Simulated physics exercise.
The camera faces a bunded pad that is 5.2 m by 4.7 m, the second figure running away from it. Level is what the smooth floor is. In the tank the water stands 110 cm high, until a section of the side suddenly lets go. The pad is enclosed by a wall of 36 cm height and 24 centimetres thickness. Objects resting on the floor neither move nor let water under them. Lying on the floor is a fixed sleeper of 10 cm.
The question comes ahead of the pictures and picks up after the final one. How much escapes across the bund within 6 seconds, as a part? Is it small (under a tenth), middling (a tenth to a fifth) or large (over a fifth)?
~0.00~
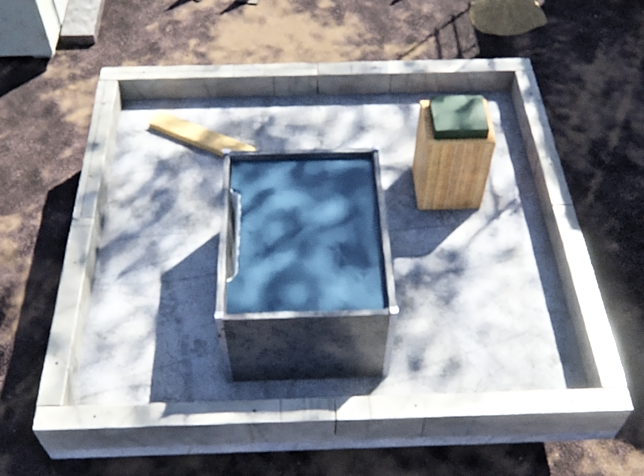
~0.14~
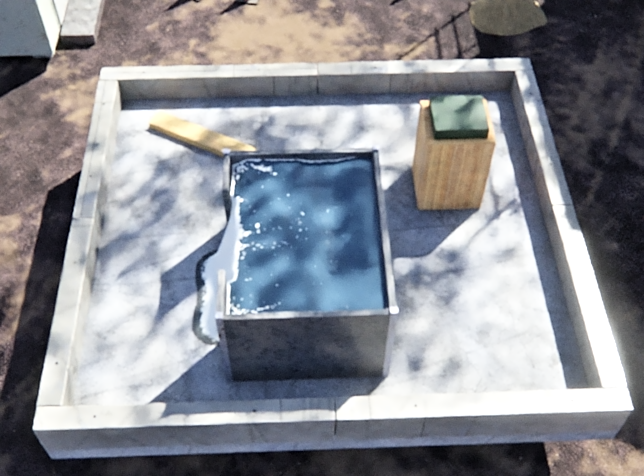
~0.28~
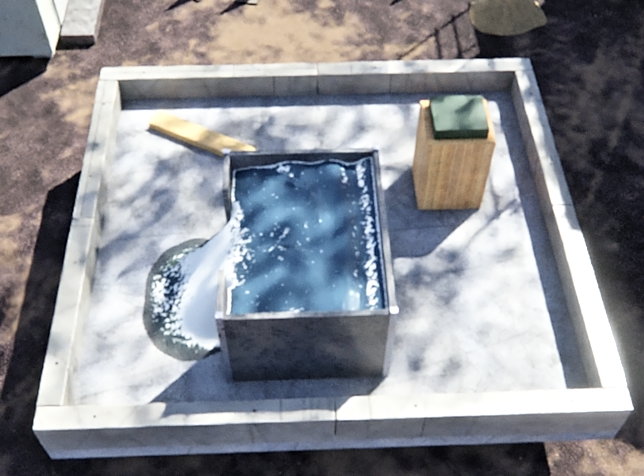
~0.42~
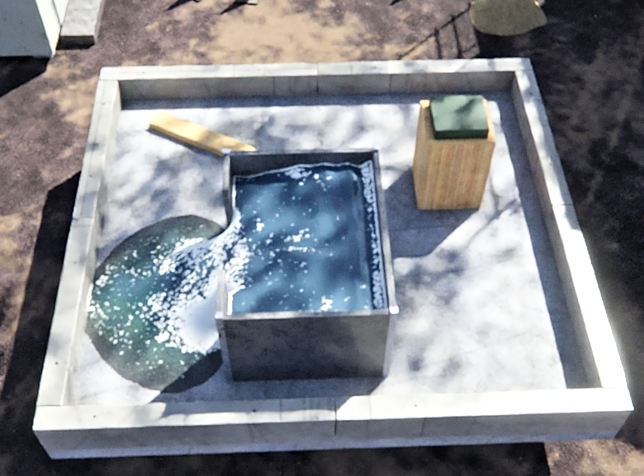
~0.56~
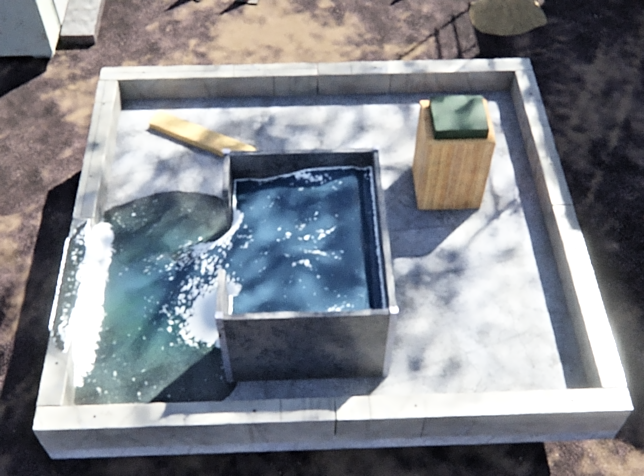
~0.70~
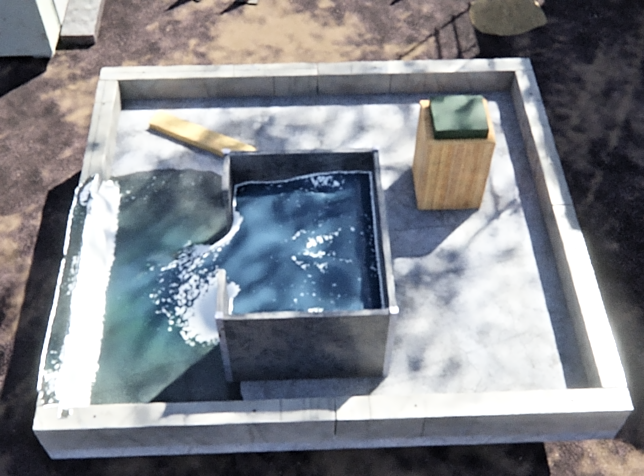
It is middling, a tenth to a fifth.
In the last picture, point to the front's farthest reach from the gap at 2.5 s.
That lands around (434, 99) in the last picture.
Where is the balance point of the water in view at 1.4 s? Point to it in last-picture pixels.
Near (230, 288).
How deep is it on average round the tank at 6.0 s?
I'd say close to 11 cm.
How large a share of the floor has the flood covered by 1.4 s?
Roughly 35 % of the floor.
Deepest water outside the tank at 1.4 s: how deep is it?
I'd say near 76 centimetres.
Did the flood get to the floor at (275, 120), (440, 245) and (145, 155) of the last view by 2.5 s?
Going through the three points: Awash, then not yet touched, then awash.
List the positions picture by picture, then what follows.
In the first picture, the tank at (304, 231) is whole and still, 110 cm deep.
In the second picture, water pours out at (233, 276) and has run 0.6 m, to (215, 256); deepest outside 47 cm, 110 cm at the tank's back.
In the third picture, water pours out at (233, 276) and has run 1.0 m, to (150, 321); deepest outside 68 cm, 98 cm at the tank's back.
In the fourth picture, the front is at (95, 281), 1.6 m from the gap at (233, 278); 2.5 m2 of floor is under water; 95 cm left at the back of the tank.
In the fifth picture, the front is at (105, 219), 1.9 m from the gap at (233, 277); 4.3 m2 of floor is under water; 90 cm left at the back of the tank.
In the sixth picture, water pours out at (233, 277) and has run 2.3 m, to (111, 181); deepest outside 75 cm, 82 cm at the tank's back.
After 1.1 s water covers 30 % of the floor and is deepest (109 cm) near (72, 421); 2 % is over the wall.
After 1.4 s water covers 30 % of the floor and is deepest (76 cm) near (94, 286); 5 % is over the wall.
After 2.5 s water covers 45 % of the floor and is deepest (43 cm) near (72, 421); 14 % is over the wall.
After 4.0 s water covers 70 % of the floor and is deepest (30 cm) near (123, 107); 14 % is over the wall.
After 6.0 s water covers 80 % of the floor and is deepest (22 cm) near (123, 107); 14 % is over the wall.
